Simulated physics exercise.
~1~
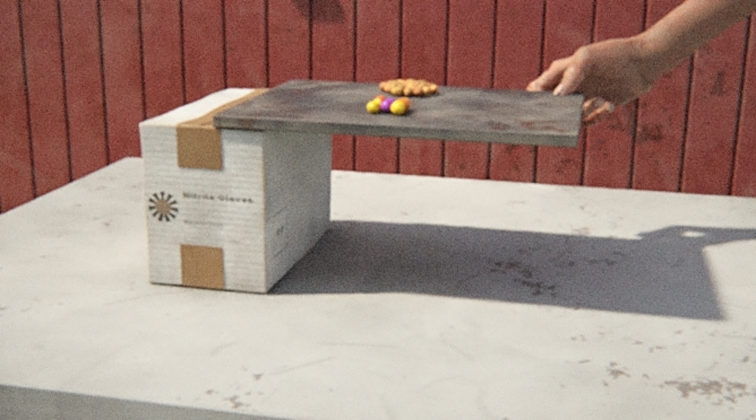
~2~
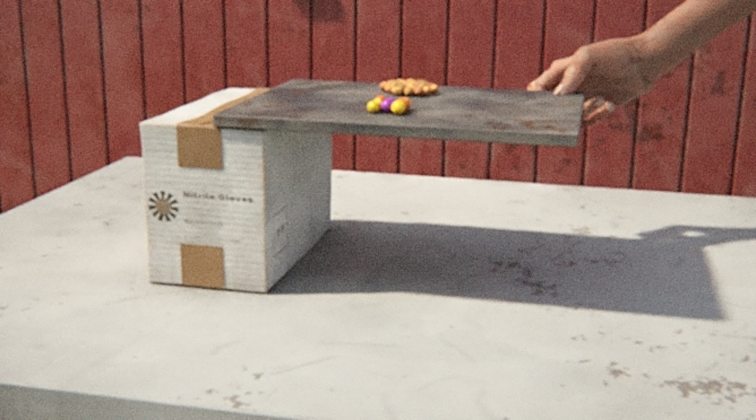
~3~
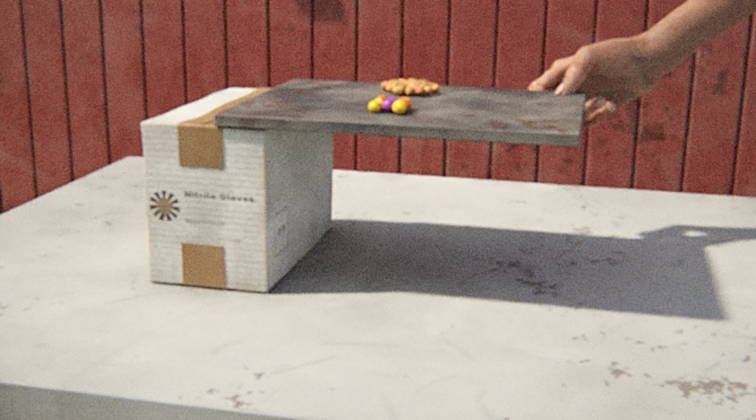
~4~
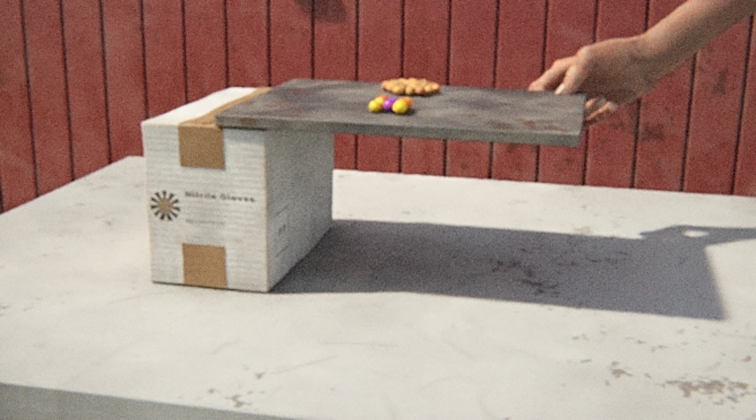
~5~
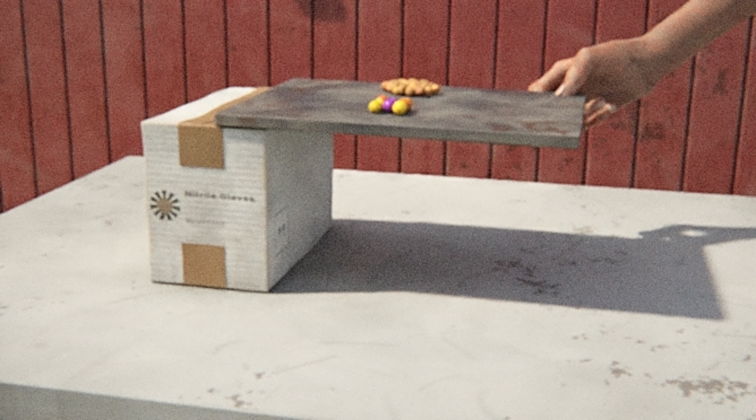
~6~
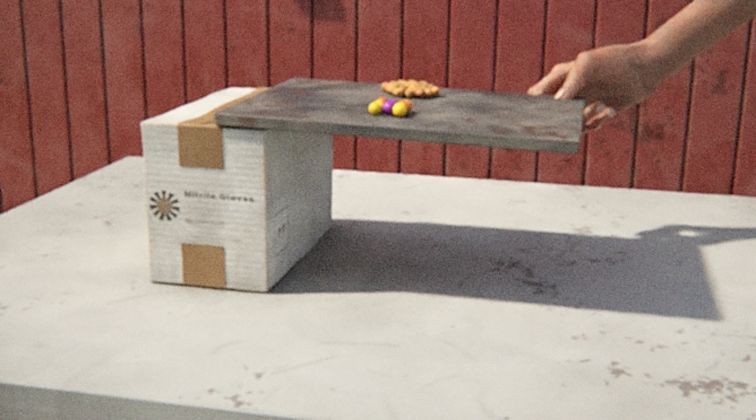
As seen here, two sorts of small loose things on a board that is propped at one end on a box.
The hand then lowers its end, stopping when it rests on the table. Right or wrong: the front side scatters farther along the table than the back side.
Right.
Then, 0.52 s past the last view, board sloping at 15°; near batch all still on the board; far batch all still on the board.
Then, 1.08 s past the last view, board sloping at 30°; near batch mostly up to a board's length out; far batch mostly less than half a board's length out.
Then, 1.74 s past the last view, board resting at 35°; near batch mostly more than two board lengths out, about a quarter gone off the table; far batch mostly less than half a board's length out.
Finally, board resting at 35°; near batch mostly more than two board lengths out, about two thirds gone off the table; far batch mostly less than half a board's length out; the near batch has gone farther.
